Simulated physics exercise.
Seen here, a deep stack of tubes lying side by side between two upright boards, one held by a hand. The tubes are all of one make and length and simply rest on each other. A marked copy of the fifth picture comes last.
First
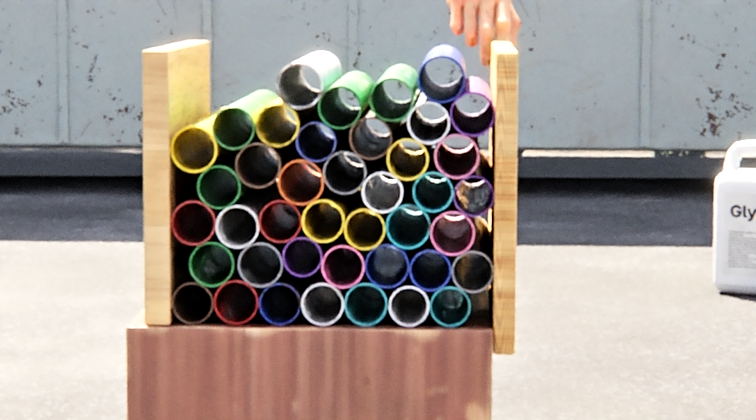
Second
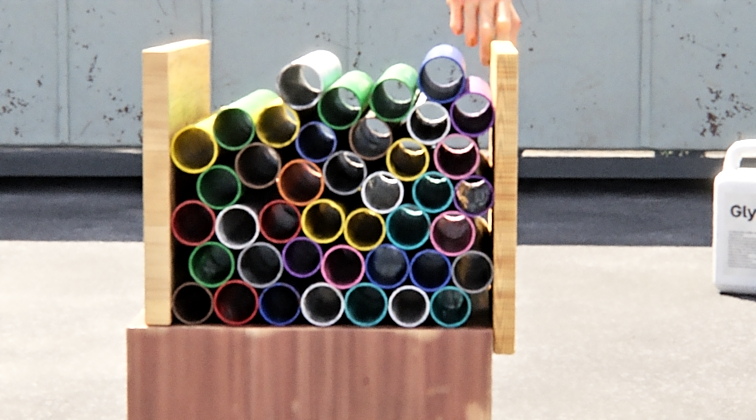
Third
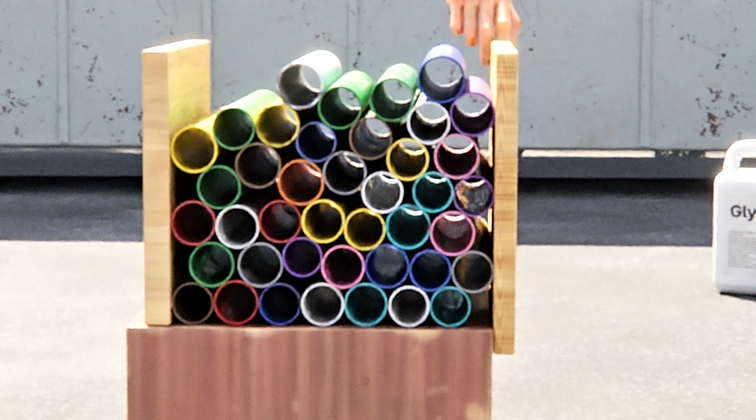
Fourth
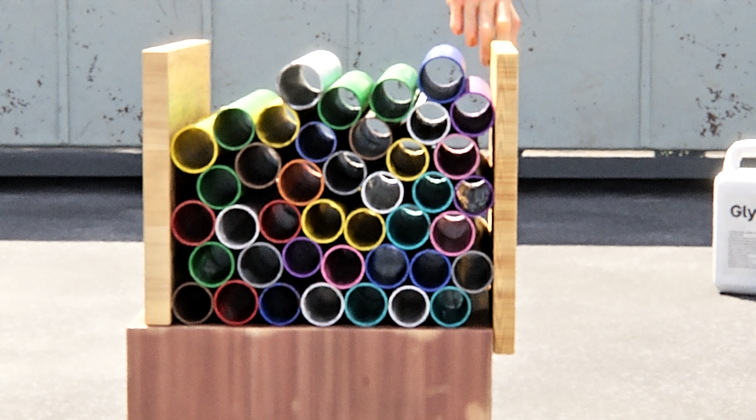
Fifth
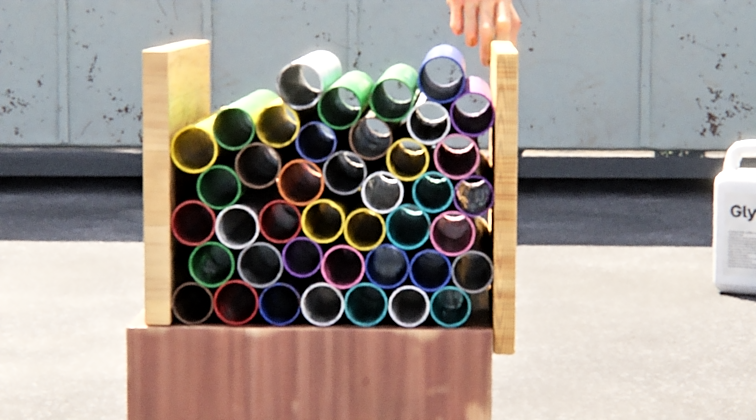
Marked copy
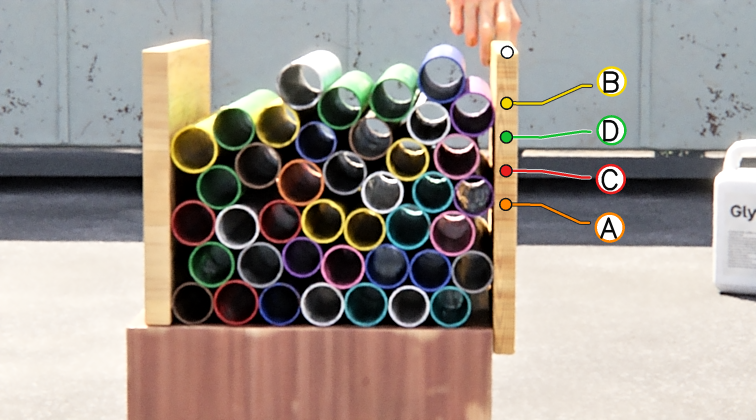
On a paved surface before a grey, rust-flecked metal wall, colourful open-ended tubes lie stacked in uneven layers between two upright wooden boards. A hand stays at the top of the right board, with a white jug partly visible farther right, and nothing noticeably moves from start to end.
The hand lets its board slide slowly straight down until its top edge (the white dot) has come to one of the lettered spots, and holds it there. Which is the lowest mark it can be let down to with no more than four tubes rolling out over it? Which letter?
Mark A is as low as it can go.
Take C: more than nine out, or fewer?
It loses fewer than nine.
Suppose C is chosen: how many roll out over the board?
At C the number is two.
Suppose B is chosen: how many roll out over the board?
It comes to none.
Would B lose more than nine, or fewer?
Fewer than nine.
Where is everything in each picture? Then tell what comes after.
A yellow tube (194, 149); a yellow tube (278, 125); a blue tube (441, 79), in the first frame.
A blue tube (441, 79); side board (502, 184), in the second frame.
A white tube (409, 306), in the third frame.
A pink tube (344, 266); a turquoise tube (408, 226), in the fourth frame.
A purple tube (474, 196); an orange tube (301, 182); a yellow tube (194, 149), in the fifth frame.
On the marked copy, A at (505, 205); B at (506, 103); C at (506, 171); D at (506, 137); the white dot at (507, 52).
Following A. Soon after the start, top of the board (495, 123).
Later, top of the board (495, 202).
In the end, top of the board (495, 204), two out over the board.
As for the rest, B none out over the board; C two out over the board; D none out over the board.
